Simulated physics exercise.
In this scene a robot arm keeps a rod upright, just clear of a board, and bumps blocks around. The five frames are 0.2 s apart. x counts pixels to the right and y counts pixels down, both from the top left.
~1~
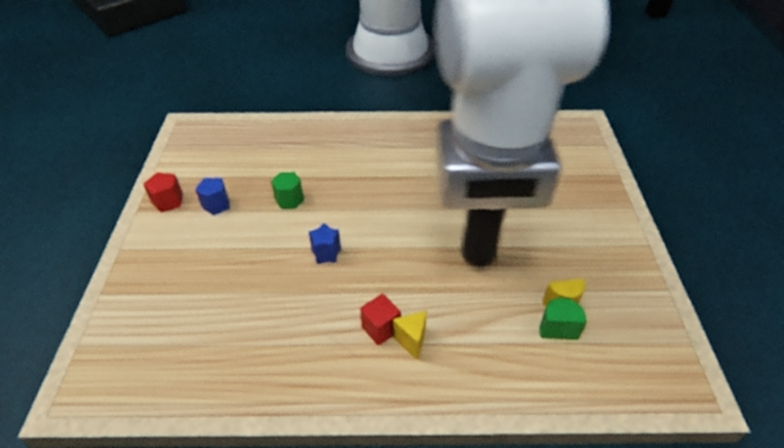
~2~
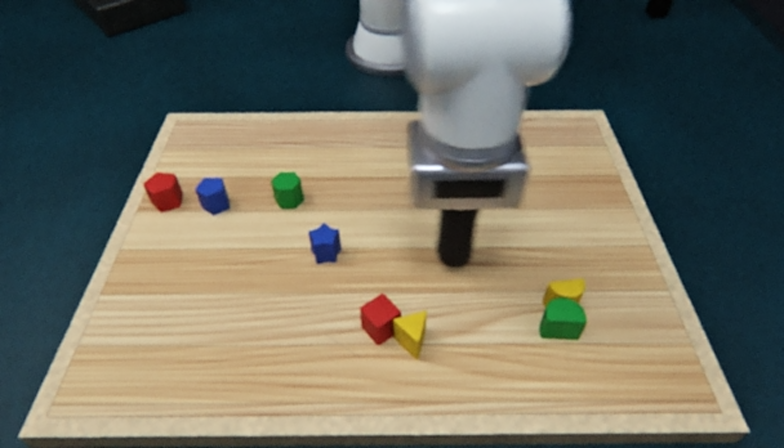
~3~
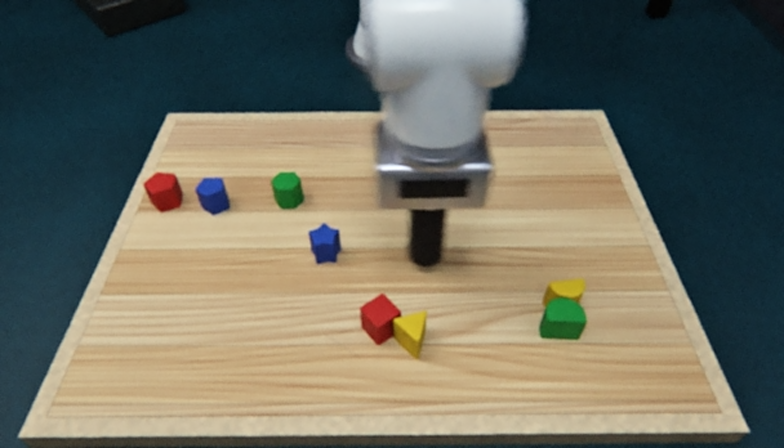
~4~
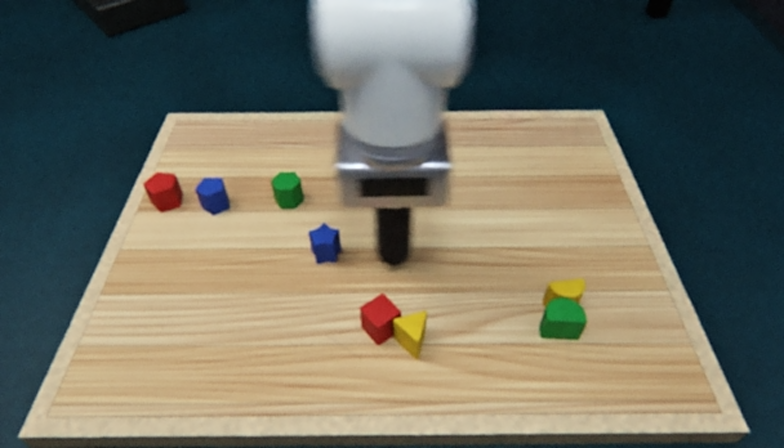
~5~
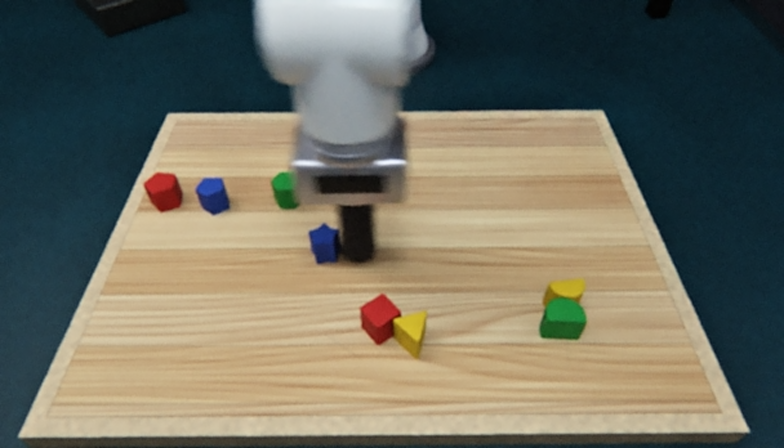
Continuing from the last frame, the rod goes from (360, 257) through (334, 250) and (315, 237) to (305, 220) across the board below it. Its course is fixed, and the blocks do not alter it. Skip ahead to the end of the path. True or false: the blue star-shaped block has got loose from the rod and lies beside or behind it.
The statement is correct.
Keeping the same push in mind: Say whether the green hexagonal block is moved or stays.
The block stays on its spot.
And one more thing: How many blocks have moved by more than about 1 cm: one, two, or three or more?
I'd put the number at one.
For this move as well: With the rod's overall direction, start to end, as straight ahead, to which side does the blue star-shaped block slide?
Toward the left.
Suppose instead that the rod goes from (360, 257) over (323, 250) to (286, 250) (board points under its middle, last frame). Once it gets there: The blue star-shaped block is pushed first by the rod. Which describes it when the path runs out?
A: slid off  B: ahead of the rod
The answer is B.
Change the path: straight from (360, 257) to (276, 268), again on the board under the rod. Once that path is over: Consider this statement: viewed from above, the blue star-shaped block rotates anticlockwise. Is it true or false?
False
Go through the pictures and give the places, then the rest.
In the first picture, rod's lower end (479, 254); green hexagonal block (286, 180); blue star-shaped block (324, 234).
In the second picture, rod (454, 255); blocks still.
In the third picture, rod (425, 255); blocks still.
In the fourth picture, rod (394, 253); blocks still.
In the fifth picture, rod (359, 251); green hexagonal block (286, 180); blue star-shaped block (324, 234).
What follows on the original path. Halfway along, rod (322, 237); blue star-shaped block (291, 228), turned 20° anticlockwise.
At the end, rod (304, 214); green hexagonal block still; blue star-shaped block (282, 226), turned 50° anticlockwise.
